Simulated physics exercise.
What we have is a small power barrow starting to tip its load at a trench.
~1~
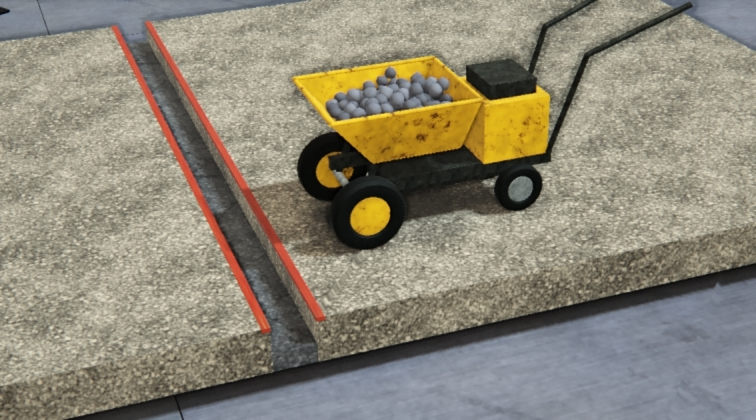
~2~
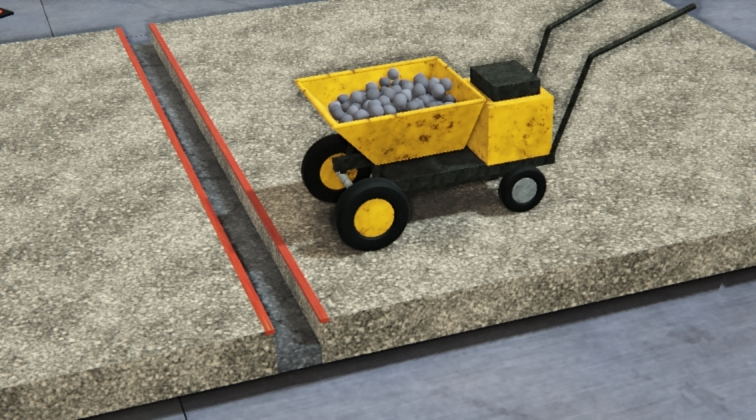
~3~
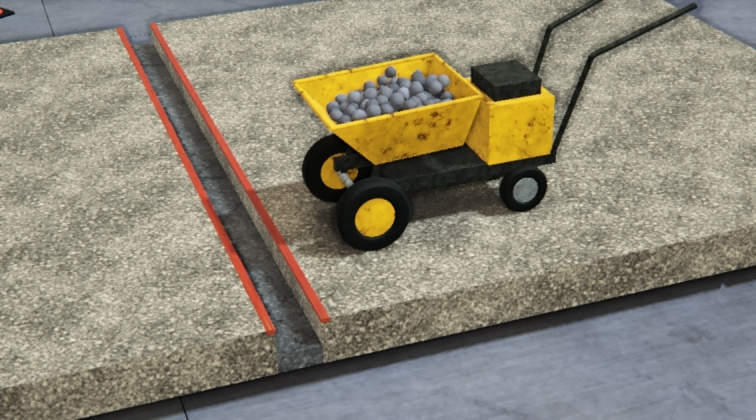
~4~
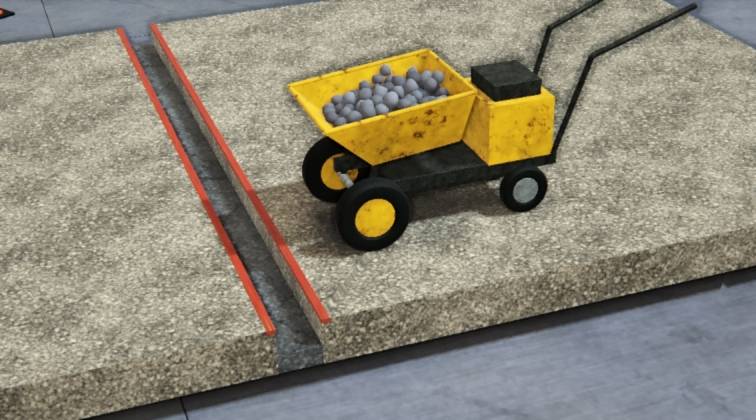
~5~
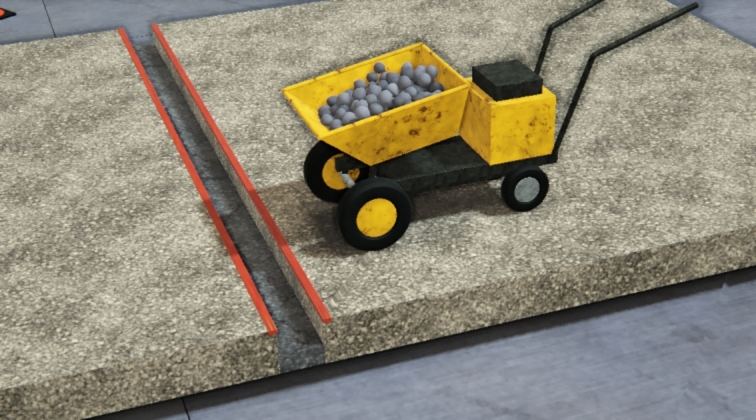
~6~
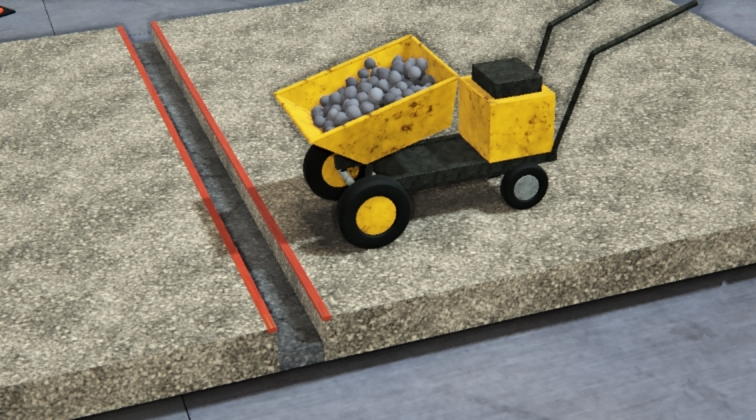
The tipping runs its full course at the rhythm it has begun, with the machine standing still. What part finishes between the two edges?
Between the edges lies under half of the load.
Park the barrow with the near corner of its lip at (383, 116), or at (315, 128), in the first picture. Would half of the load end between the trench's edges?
The first try: More than half. The second: Not half.
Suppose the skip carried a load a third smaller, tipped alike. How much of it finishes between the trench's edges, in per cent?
Near 40 %.
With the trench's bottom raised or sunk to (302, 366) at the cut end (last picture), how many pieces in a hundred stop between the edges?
Roughly 40 in a hundred.
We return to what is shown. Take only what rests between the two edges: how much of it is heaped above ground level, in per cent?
It comes to 5 per cent or so.
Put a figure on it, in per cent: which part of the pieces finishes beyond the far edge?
Roughly 65 in a hundred.
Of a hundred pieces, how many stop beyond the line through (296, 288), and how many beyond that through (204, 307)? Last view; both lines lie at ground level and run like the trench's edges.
About 90 and 30 per cent.
Just after the last frame, skip tipped steeply; every one in the skip.
A moment on, skip tipped steeply; the larger part in the skip; about a tenth in or heaped over the trench; about a tenth beyond it; just a few falling.
Further on, skip tipped right over; about a tenth in the skip; roughly a quarter in or heaped over the trench; roughly two thirds beyond it.
When it is over, skip tipped right over; roughly a third in or heaped over the trench; roughly two thirds beyond it.
